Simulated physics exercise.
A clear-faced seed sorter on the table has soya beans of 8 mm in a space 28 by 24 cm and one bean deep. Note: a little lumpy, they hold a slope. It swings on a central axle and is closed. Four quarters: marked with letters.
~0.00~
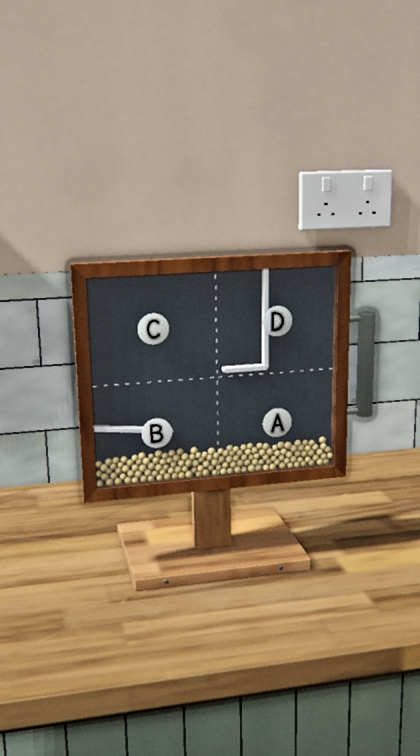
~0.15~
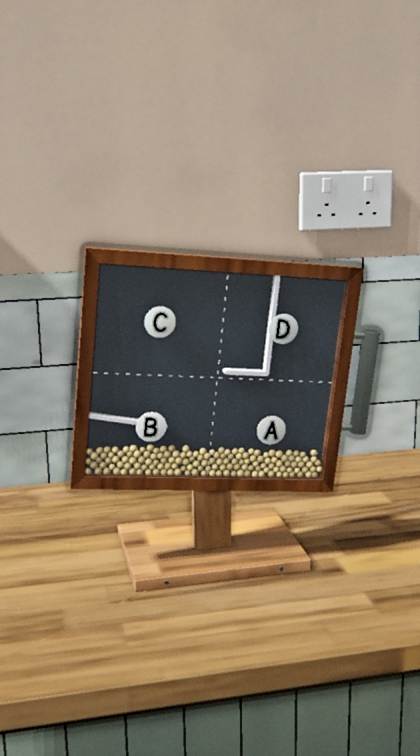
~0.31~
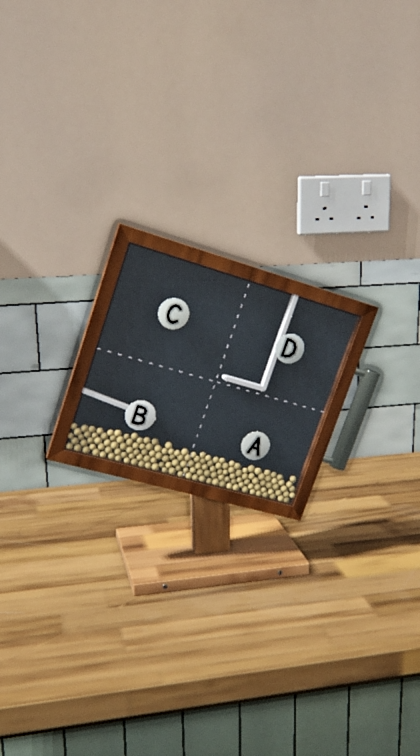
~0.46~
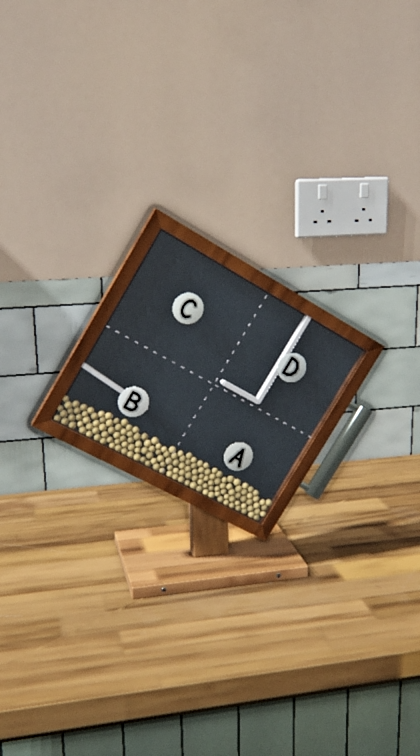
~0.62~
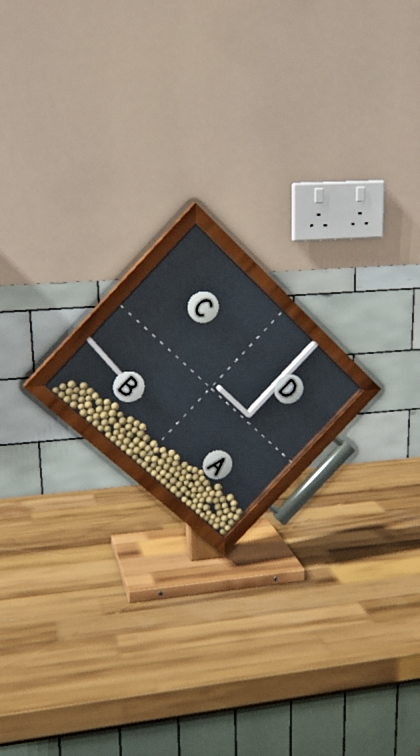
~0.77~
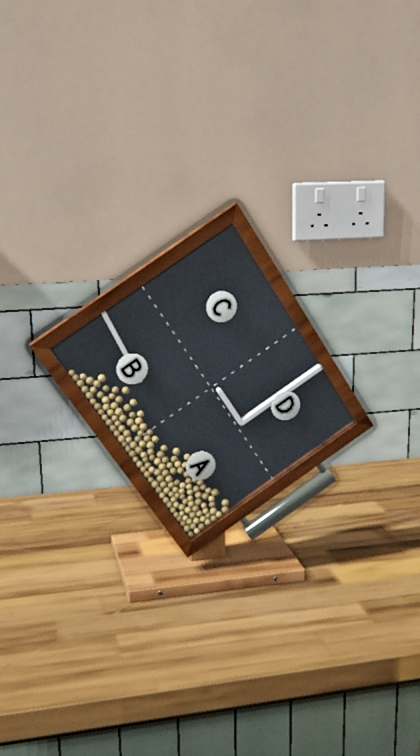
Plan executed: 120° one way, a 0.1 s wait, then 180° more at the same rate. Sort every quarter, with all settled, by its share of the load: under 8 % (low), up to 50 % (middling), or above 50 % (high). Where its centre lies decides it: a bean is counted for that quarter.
Quarter A: Under 8 %; quarter B: Above 50 %; quarter C: Under 8 %; quarter D: Under 8 %.
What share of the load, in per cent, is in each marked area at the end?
In per cent: Quarter A holds 5, quarter B holds 95, quarter C holds 5, quarter D holds 0.
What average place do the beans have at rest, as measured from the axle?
Some 3 cm right and 11 cm below.
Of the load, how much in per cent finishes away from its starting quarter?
55 %.
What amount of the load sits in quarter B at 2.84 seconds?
Roughly 0 per cent.
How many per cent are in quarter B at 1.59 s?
About 0 percent.
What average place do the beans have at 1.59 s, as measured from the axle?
The middle sits around 7 cm left of it and 10 cm below it.
After 1.59 s, it stands 120° clockwise; the beans' middle is 7 cm left of and 10 cm below the centre; A 60 %, D 40 %.
After 2.84 s, it has come round 210° clockwise; the beans' middle is 12 cm left of and level with the centre; A 5 %, D 95 %.
After 4.00 s, it has come round 300° clockwise; the beans' middle is 2 cm right of and 1 cm below the centre; A 20 %, B 35 %, C 5 %, D 40 %.
At rest by 4.9 s, it has come round 300° clockwise; A 5 %, B 95 %, C 5 %, D 0 %.
